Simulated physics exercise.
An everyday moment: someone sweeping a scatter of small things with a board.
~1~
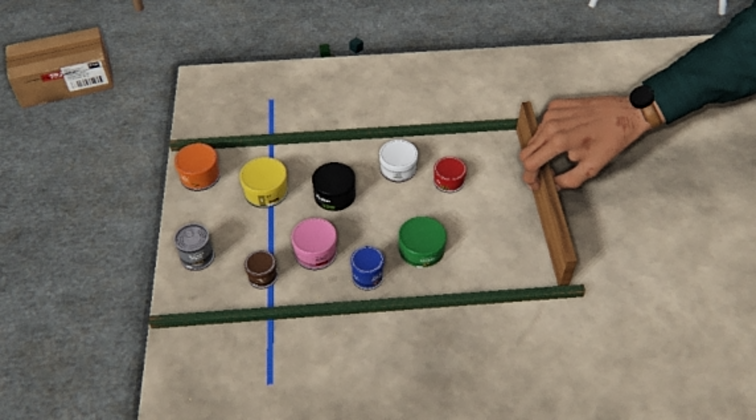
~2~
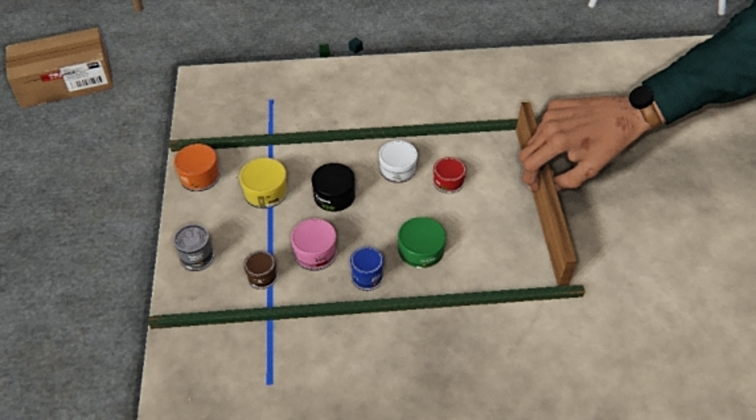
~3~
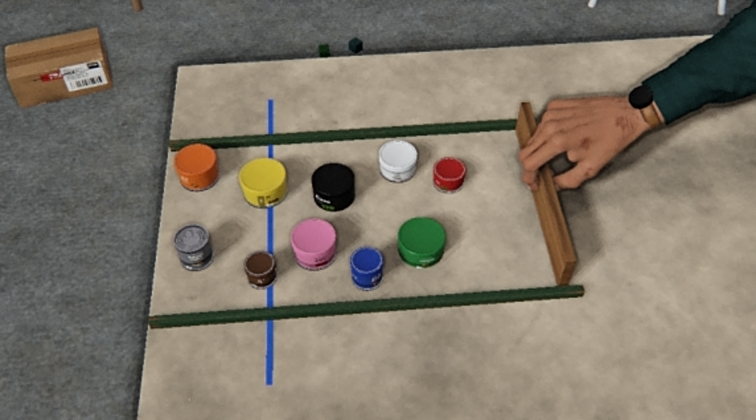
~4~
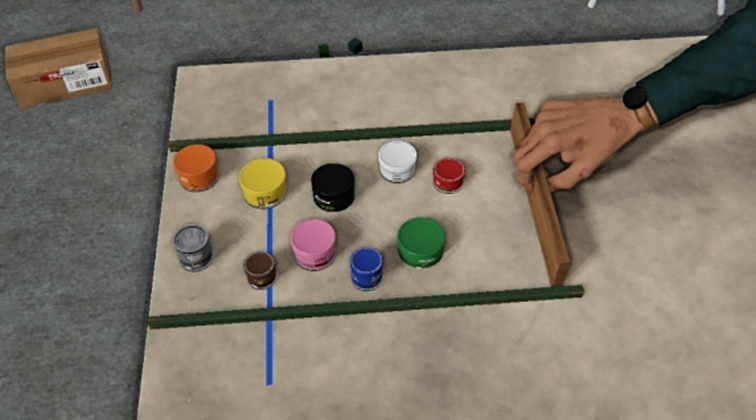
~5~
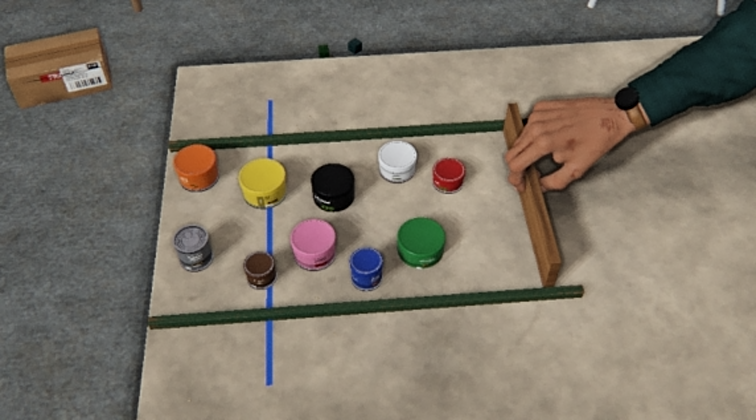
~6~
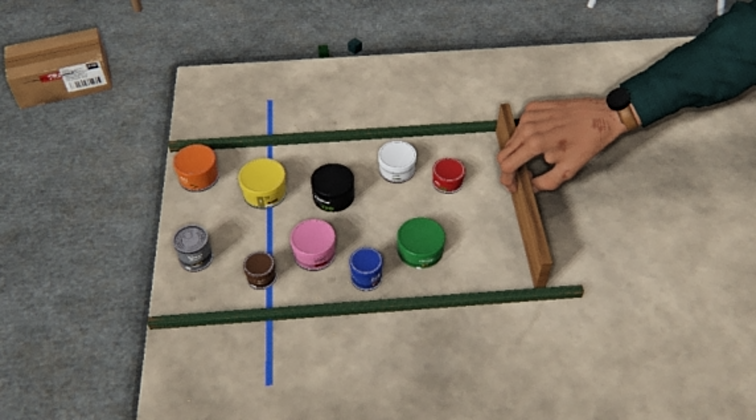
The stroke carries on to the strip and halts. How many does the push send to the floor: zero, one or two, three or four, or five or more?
Here the number that fall off is zero.
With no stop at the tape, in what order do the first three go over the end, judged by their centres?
They are the grey tin, the pink pot, the orange tin.
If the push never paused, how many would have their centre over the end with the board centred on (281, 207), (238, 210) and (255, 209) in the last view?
In that order 0, 1 and 1.
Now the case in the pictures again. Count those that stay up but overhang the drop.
1 of them.
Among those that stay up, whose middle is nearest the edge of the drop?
The grey tin ends nearest.
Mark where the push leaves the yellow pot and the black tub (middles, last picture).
About (221, 189), and the other about (220, 223).
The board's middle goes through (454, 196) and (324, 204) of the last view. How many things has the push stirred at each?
The counts are 1 and 8.
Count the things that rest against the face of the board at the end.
That makes 4.
A little later, none off yet; orange tin at rest near (197, 168); grey tin at rest near (193, 248); brown tin at rest near (260, 271).
When it is over, the number that fall off is zero.
